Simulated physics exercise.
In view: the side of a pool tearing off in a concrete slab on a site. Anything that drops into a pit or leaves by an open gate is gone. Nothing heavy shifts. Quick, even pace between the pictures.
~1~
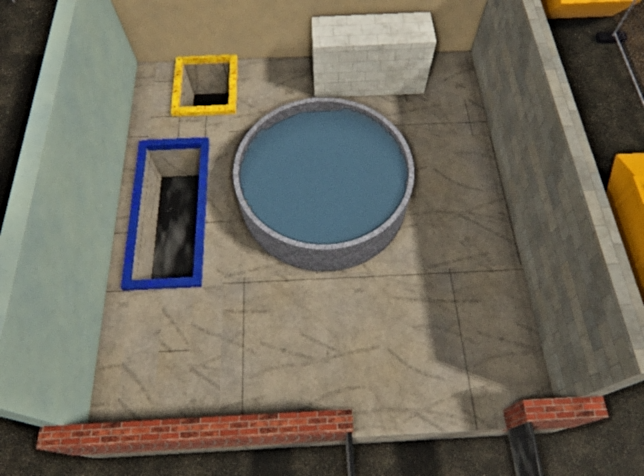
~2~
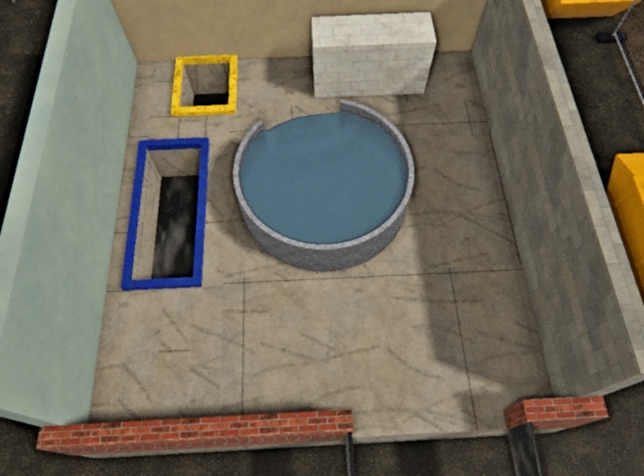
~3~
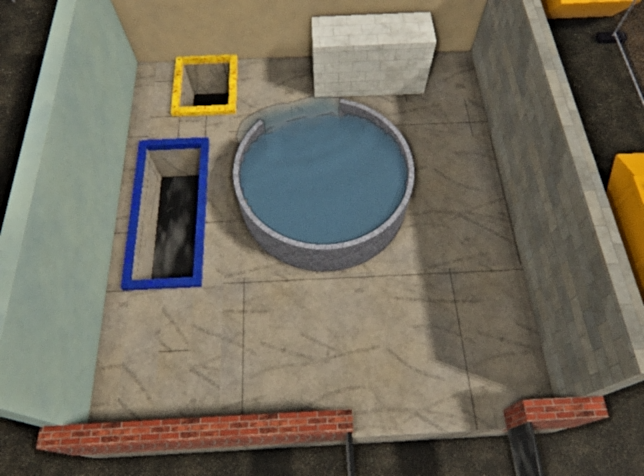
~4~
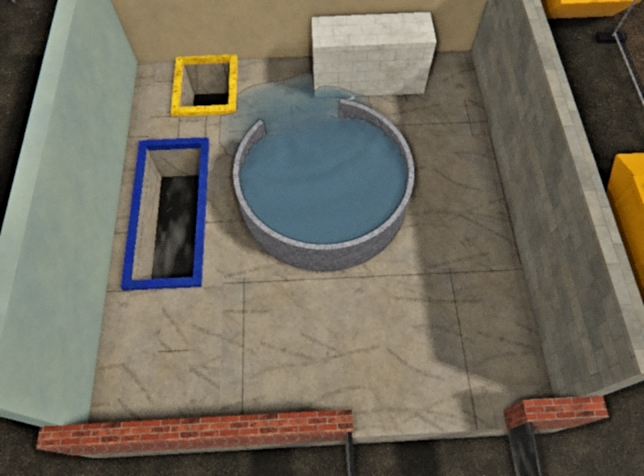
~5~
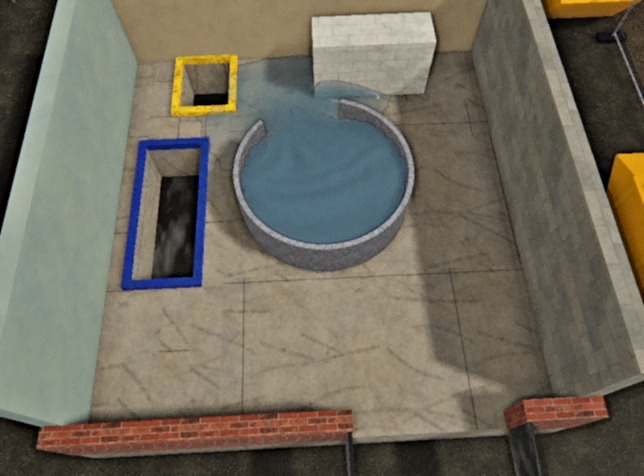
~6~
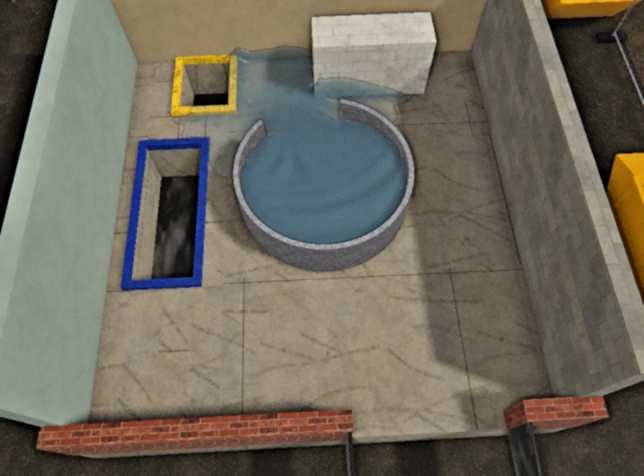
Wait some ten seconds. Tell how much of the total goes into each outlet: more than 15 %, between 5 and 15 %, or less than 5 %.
My prediction: The gate will receive a cut lying in the five-to-fifteen per cent band; the blue pit will receive a cut falling short of five per cent; the yellow pit will receive a cut exceeding fifteen per cent.
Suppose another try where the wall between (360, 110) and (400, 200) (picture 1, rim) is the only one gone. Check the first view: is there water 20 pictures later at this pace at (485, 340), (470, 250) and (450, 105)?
In that order: Awash, under water, covered.
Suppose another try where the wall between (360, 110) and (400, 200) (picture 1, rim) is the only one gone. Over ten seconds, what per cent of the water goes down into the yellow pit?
Share to the yellow pit: 8 in a hundred.
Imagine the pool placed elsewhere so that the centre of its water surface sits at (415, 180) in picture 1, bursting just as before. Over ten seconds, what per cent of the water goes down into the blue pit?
The blue pit ends up with 6 per cent.
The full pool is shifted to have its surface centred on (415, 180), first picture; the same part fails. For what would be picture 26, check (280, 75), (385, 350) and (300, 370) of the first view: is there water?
Going through the three spots, I'd say swamped, high and dry, high and dry.
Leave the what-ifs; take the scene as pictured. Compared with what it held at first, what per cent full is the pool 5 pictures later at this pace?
I'd say around 68 per cent.
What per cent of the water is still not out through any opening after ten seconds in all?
Roughly 62 %.
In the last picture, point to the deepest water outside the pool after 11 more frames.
Near (269, 64).
A moment on, water covers 25 % of the floor; the gate 0 %, the blue pit 0 %, the yellow pit 3 %.
Next, water covers 30 % of the floor; the gate 0 %, the blue pit 0 %, the yellow pit 11 %.
Then, water covers 45 % of the floor; the gate 0 %, the blue pit 0 %, the yellow pit 20 %.
Later, water covers 80 % of the floor; the gate 1 %, the blue pit 0 %, the yellow pit 27 %.
In the end, water covers 95 % of the floor; the gate 9 %, the blue pit 0 %, the yellow pit 28 %.
